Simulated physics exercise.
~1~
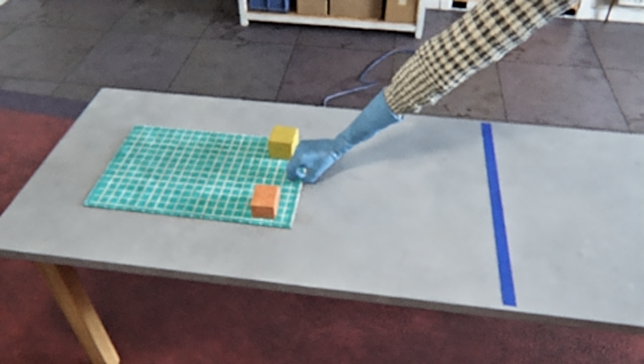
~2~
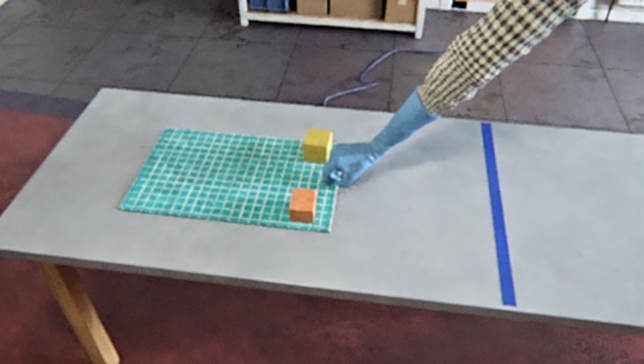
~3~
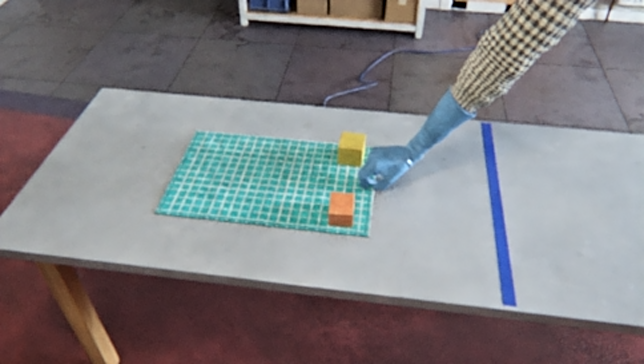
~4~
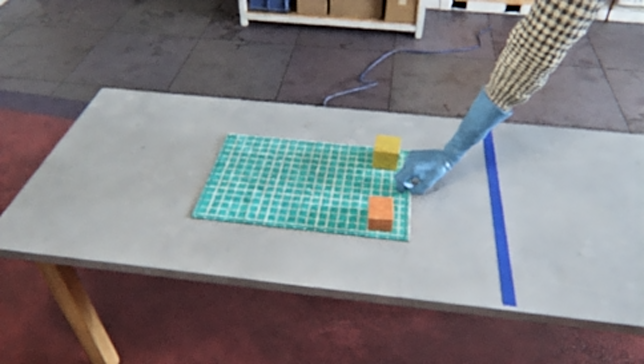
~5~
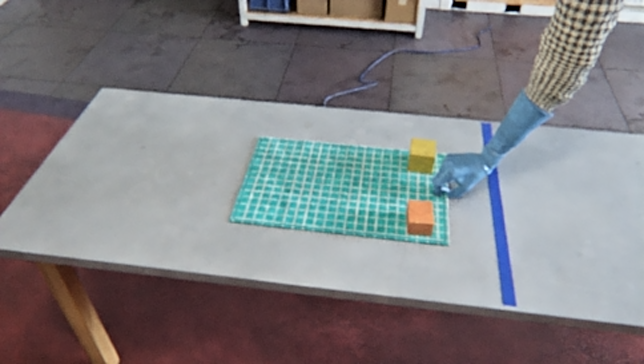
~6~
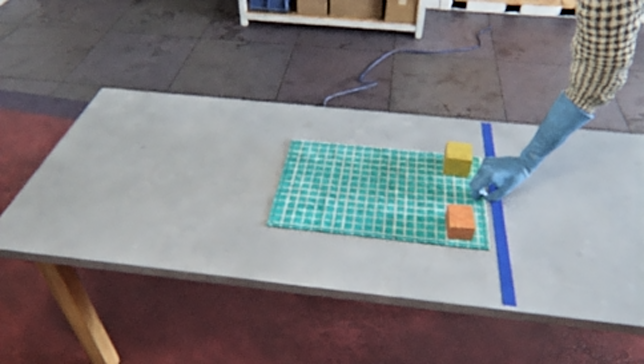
Gloved hand pulling a turquoise place mat rightward across a table to a blue tape line, yellow and orange blocks riding on it.
